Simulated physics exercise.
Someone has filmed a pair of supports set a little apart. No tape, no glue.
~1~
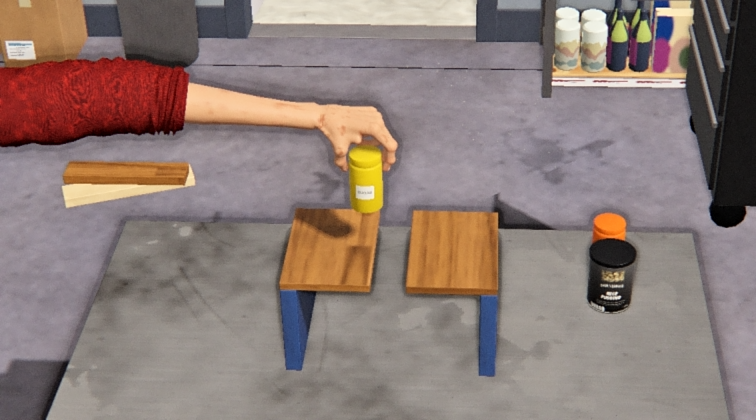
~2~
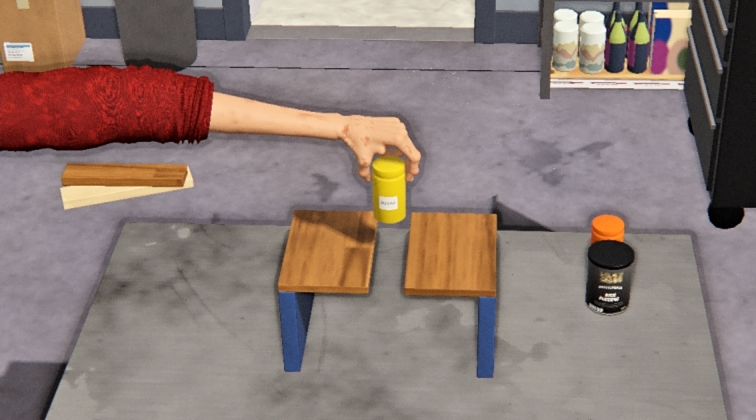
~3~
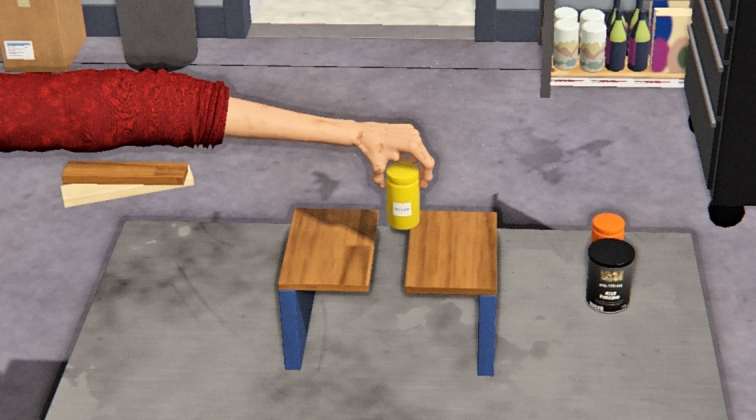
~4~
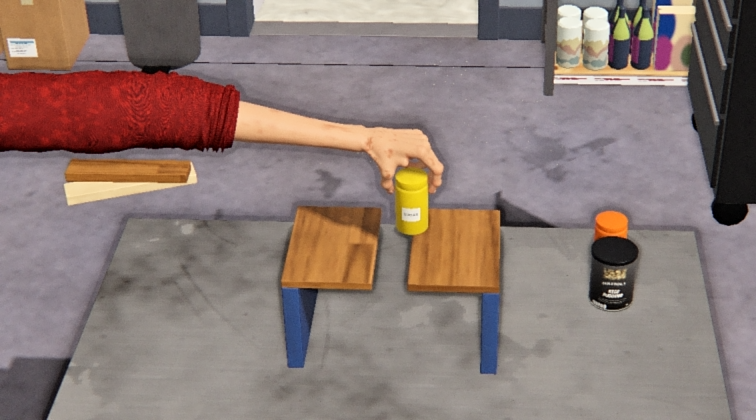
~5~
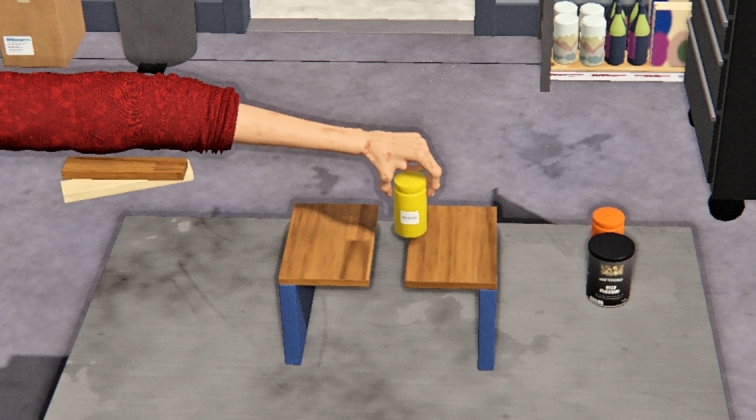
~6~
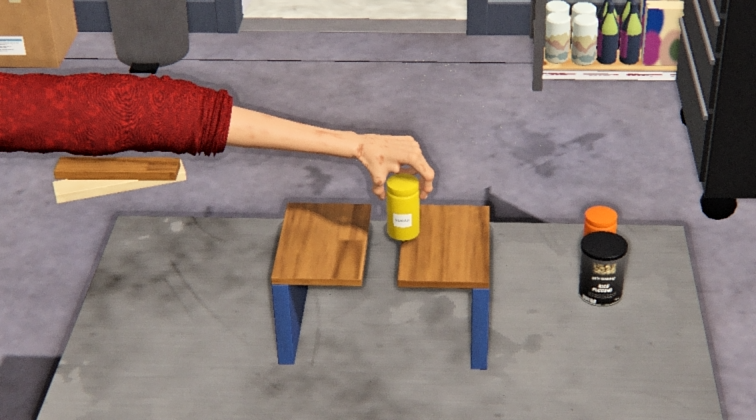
A yellow jar, held from above by a hand in a red sleeve, moved right and slightly down over the gap between two wooden-topped supports, then stayed nearly still there, still in the hand's grip.
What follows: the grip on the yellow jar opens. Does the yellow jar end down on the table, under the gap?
As it turns out, it stays on top.
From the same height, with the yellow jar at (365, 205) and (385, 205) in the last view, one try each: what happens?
In the first case it stays on top; in the second case it drops through.
Then, 0.20 s on from there, yellow jar shifted a little near (403, 216).
Then, 0.30 s on from there, yellow jar resting near (405, 215).
In the end, all 3 unmoved. At the end, from the last picture's camera, yellow jar near (403, 217). The jar is caught.
